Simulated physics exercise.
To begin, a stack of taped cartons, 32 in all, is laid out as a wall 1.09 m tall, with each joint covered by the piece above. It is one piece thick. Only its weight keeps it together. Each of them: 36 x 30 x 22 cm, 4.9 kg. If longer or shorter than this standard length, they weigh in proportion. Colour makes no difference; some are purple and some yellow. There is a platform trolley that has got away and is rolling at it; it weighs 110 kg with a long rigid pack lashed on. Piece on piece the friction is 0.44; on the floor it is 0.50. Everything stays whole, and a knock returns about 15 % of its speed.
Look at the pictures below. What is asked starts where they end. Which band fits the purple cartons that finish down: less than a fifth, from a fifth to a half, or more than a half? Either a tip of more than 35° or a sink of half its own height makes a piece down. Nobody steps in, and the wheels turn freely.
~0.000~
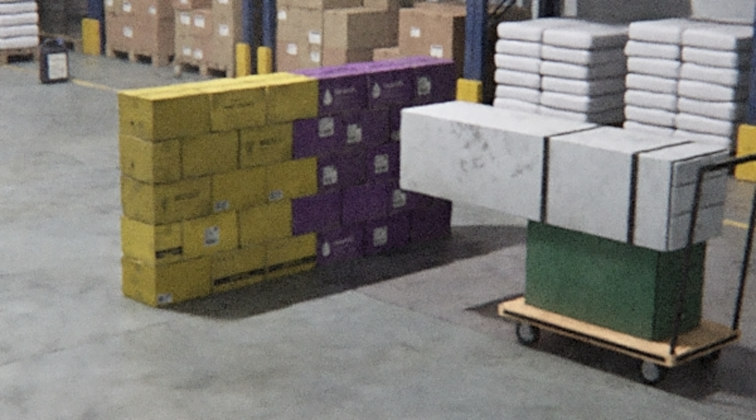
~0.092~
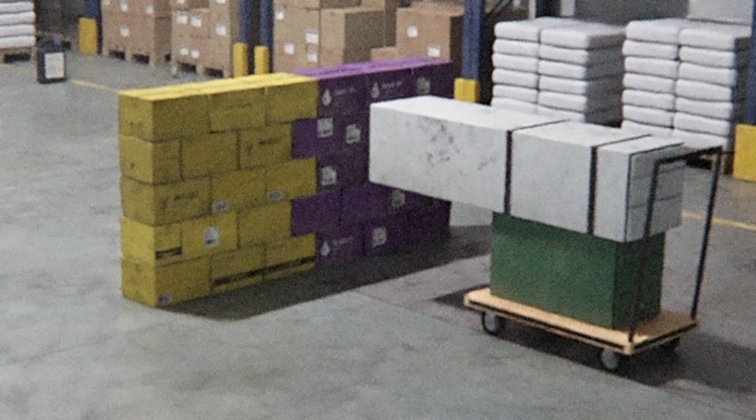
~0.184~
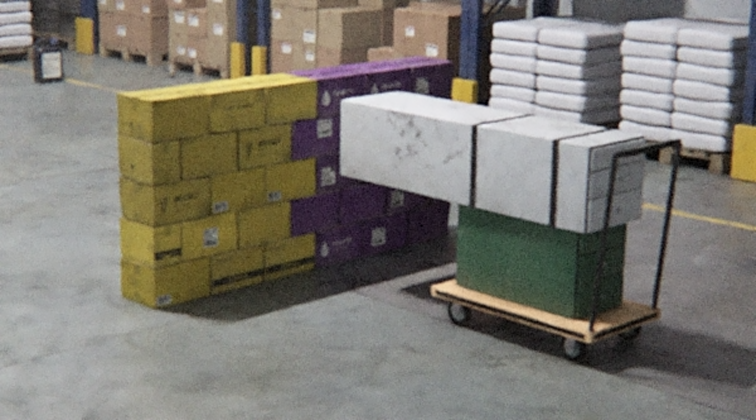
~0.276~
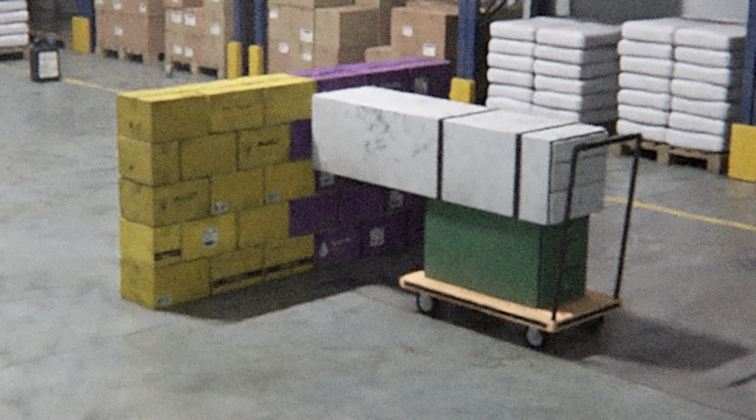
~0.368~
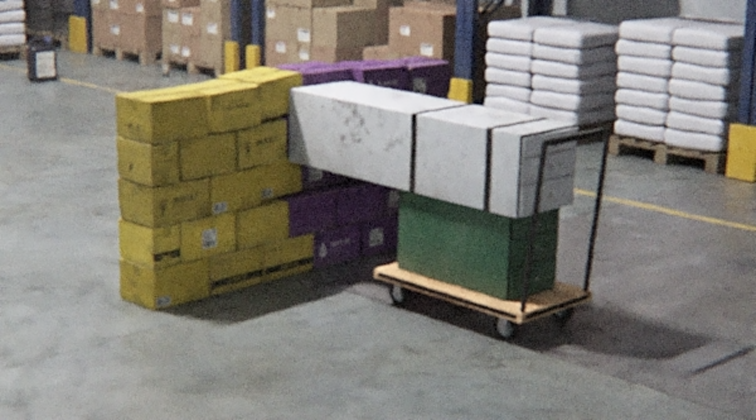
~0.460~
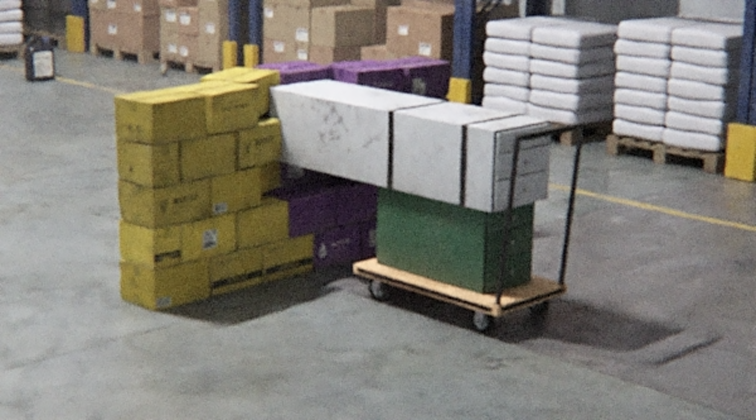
From a fifth to a half.
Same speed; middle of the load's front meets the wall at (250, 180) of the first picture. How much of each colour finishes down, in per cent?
Purple 0%, yellow 60%.
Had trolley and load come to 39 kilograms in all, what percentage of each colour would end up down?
For purple it's 40, for yellow it's 30 in a hundred.
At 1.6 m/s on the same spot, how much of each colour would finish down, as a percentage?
Result - purple: 40%; yellow: 30%.
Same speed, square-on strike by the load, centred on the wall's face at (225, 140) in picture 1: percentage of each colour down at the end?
The purple ones would be 0 per cent down and the yellow ones 70 per cent.
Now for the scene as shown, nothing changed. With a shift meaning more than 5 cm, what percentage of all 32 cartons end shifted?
55 % shifted.
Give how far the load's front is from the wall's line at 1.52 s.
At that time it's around 120 cm.
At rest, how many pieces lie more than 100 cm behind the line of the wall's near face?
About 4 of them.
After 0.58 s, load 45 cm past the wall's line, still rolling; 1 of the 17 purple cartons down (1 of 32 in all colours); top purple carton unmoved; top yellow carton leaning 14°.
After 0.80 s, load 79 cm past the wall's line, still rolling; 4 of the 17 purple cartons down (6 of 32 in all colours); top purple carton unmoved; top yellow carton leaning 48°, 32 cm lower.
After 1.02 s, load 1.01 m past the wall's line, still rolling; 4 of the 17 purple cartons down (8 of 32 in all colours); top purple carton unmoved; top yellow carton on its side.
After 1.52 s, load 1.18 m past the wall's line, stopped; 5 of the 17 purple cartons down (9 of 32 in all colours); top purple carton shifted 23 mm; top yellow carton upside down.
At rest (2.8 s), load 1.18 m past the wall's line, stopped; 5 of the 17 purple cartons down (9 of 32 in all colours); top purple carton shifted 23 mm; top yellow carton upside down. That is 29 per cent. As the last picture would show them, middles, top purple carton near (411, 79), top yellow carton near (61, 236).
